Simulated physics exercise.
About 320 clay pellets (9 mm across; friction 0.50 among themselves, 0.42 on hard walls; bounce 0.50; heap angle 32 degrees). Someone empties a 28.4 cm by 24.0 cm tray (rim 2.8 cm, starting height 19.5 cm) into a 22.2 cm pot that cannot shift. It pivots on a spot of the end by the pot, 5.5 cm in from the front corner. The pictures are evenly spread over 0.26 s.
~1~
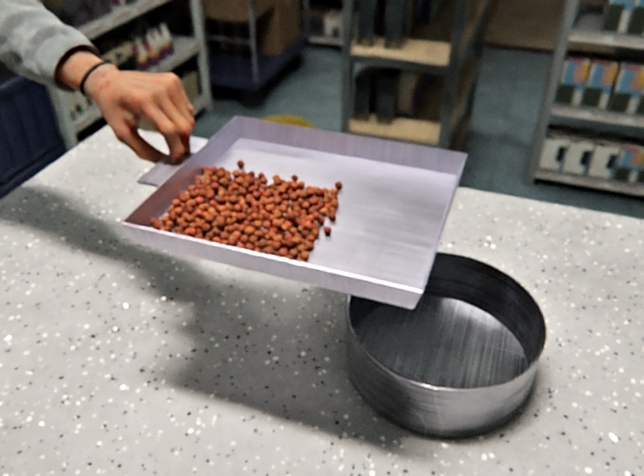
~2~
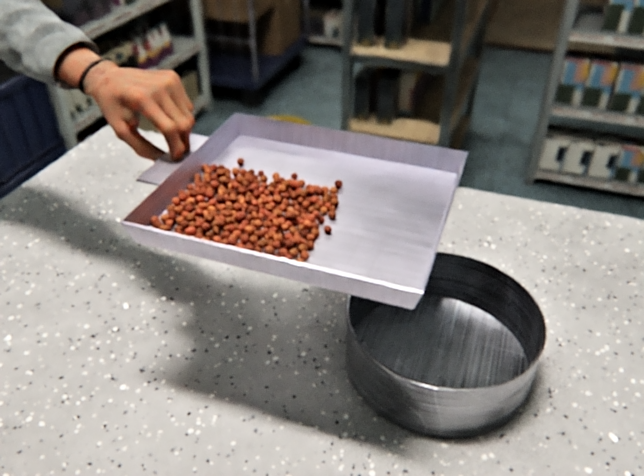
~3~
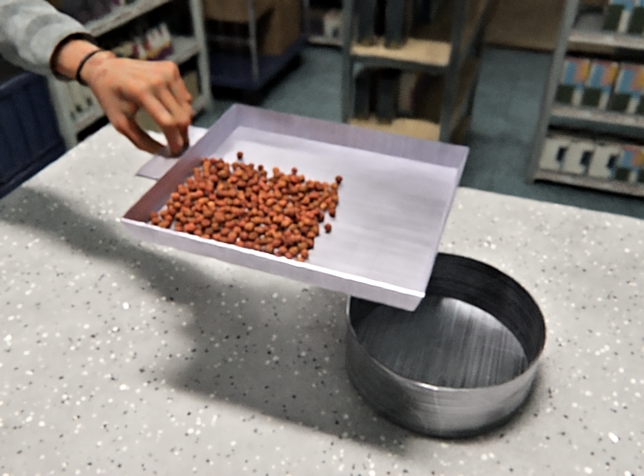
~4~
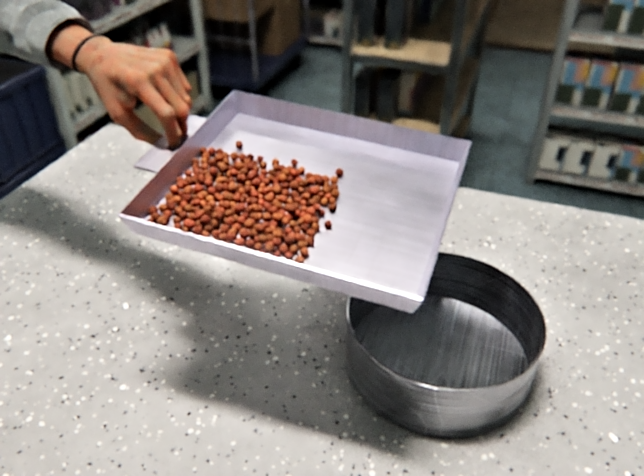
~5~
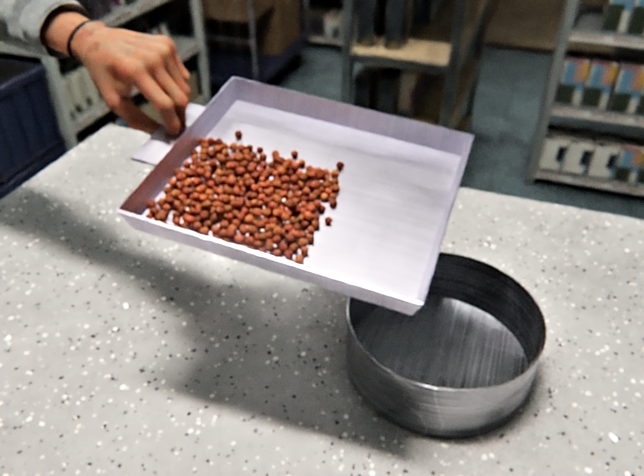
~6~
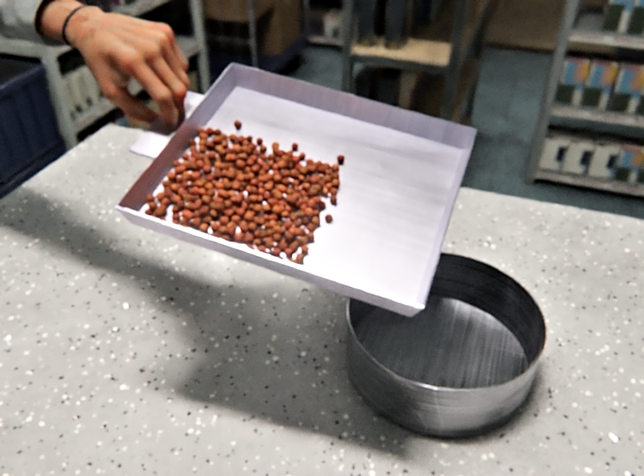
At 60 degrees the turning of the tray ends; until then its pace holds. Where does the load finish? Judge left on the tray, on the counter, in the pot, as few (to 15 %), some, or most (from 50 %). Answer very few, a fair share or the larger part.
Tray: The larger part, counter: Very few, pot: Very few.
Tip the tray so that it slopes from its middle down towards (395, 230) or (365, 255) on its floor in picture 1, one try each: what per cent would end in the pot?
Some 10 and 0 per cent.
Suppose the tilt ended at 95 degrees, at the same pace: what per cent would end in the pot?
Then about 0 per cent.
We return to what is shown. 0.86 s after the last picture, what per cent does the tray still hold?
Roughly 95 per cent.
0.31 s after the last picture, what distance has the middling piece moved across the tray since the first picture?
Some 2 cm.
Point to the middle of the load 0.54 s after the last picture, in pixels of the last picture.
At about (287, 222).
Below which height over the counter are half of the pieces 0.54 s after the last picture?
About 26 cm.
Then, 0.31 s after the last picture, tilt 36 degrees; the tray holds 100 %, the pot 0 %.
Then, 0.54 s after the last picture, tilt 52 degrees; the tray holds 100 %, the pot 0 %.
Then, 0.86 s after the last picture, tilt 60 degrees; the tray holds 95 %, the pot 0 %.
In the end, tray 95 %, counter 5 %, pot 0 %.
